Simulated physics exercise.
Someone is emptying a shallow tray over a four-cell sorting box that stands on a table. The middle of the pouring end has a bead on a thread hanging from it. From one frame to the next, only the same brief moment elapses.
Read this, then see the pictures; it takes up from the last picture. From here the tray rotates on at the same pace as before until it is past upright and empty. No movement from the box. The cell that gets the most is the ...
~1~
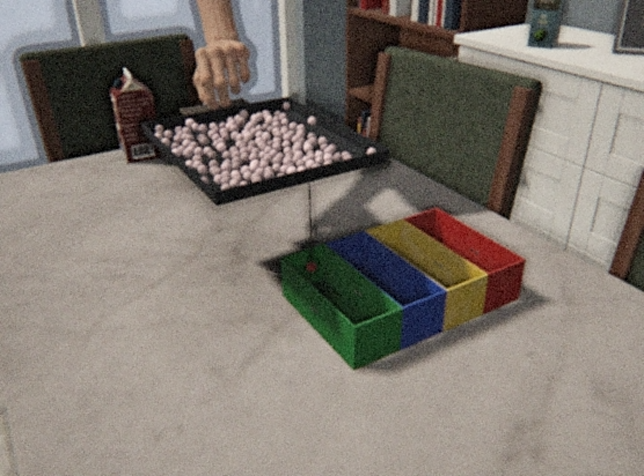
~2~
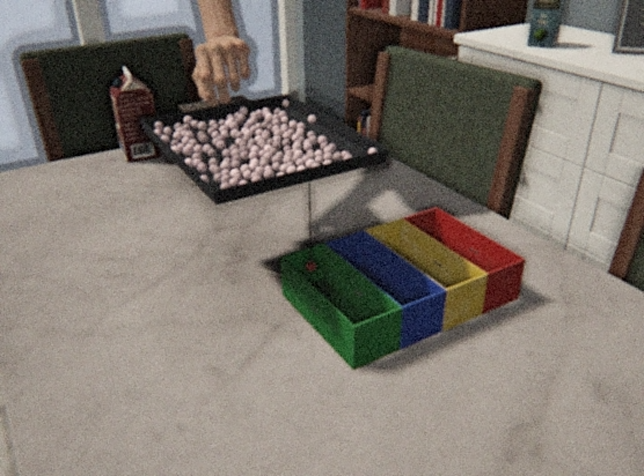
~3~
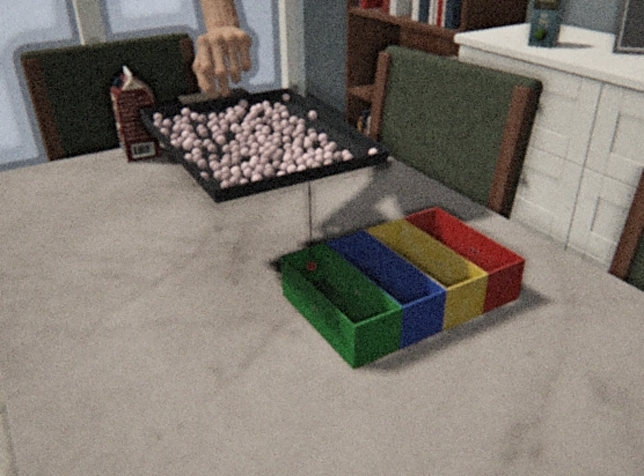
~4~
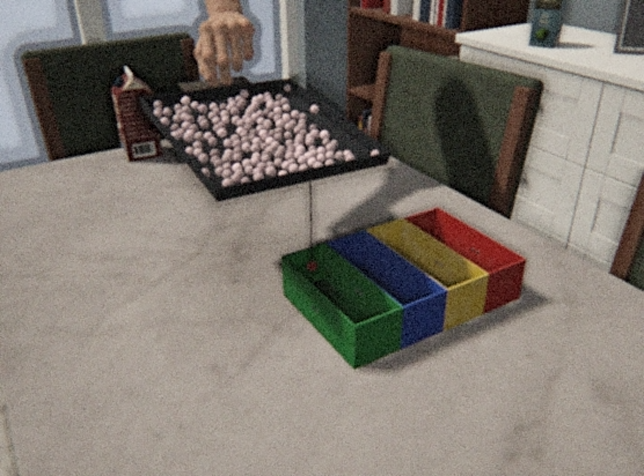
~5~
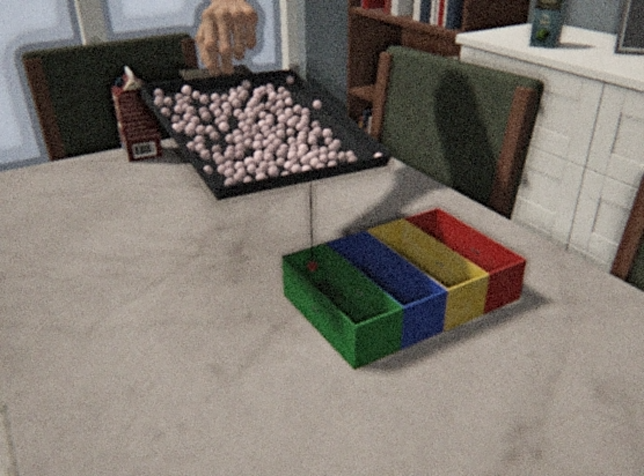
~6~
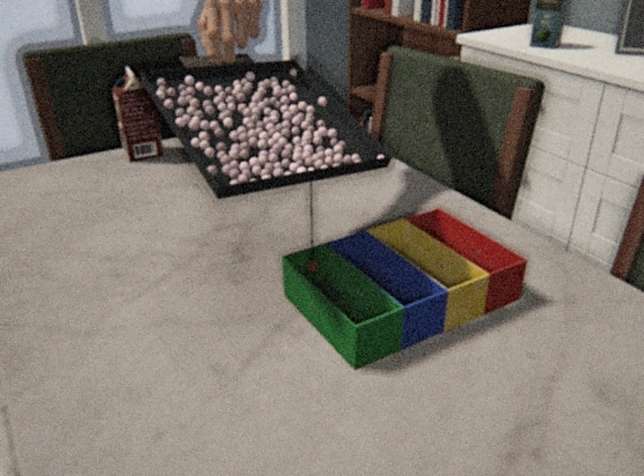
... Blue one.
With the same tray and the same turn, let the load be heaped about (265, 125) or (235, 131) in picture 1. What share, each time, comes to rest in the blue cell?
Respectively 60 and 50 in a hundred.
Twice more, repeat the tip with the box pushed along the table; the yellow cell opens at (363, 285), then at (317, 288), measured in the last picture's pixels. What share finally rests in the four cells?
Well, you'd get about 100 per cent and then about 70 per cent.
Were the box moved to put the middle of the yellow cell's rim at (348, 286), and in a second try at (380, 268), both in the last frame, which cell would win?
The first time it is the cell in red; the second time it is that yellow cell.
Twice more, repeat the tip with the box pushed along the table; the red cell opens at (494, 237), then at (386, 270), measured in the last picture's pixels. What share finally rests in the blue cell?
First placement: 30 per cent; second placement: 10 per cent.
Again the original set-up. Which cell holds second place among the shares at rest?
The second spot goes to the cell in green.
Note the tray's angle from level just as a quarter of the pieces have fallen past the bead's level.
About 95 degrees.
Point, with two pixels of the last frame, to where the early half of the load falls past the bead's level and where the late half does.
About (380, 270), and after that about (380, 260).
Shortly afterwards, tray tipped steeply; all but a few on the tray; only a few in the blue cell; only a few in the green cell; only a few in the yellow cell; only a few falling or outside the box.
Next, tray tipped past a quarter turn; a little on the tray; near a third in the blue cell; near a quarter in the green cell; only a few in the yellow cell; only a few in the red cell; near a third falling or outside the box.
Some moments later, tray tipped past a quarter turn; near half in the blue cell; near a quarter in the green cell; a little in the yellow cell; only a few in the red cell; near a quarter falling or outside the box.
In the end, tray tipped past a quarter turn; near half in the blue cell; near a quarter in the green cell; a little in the yellow cell; only a few in the red cell; near a quarter outside the box.
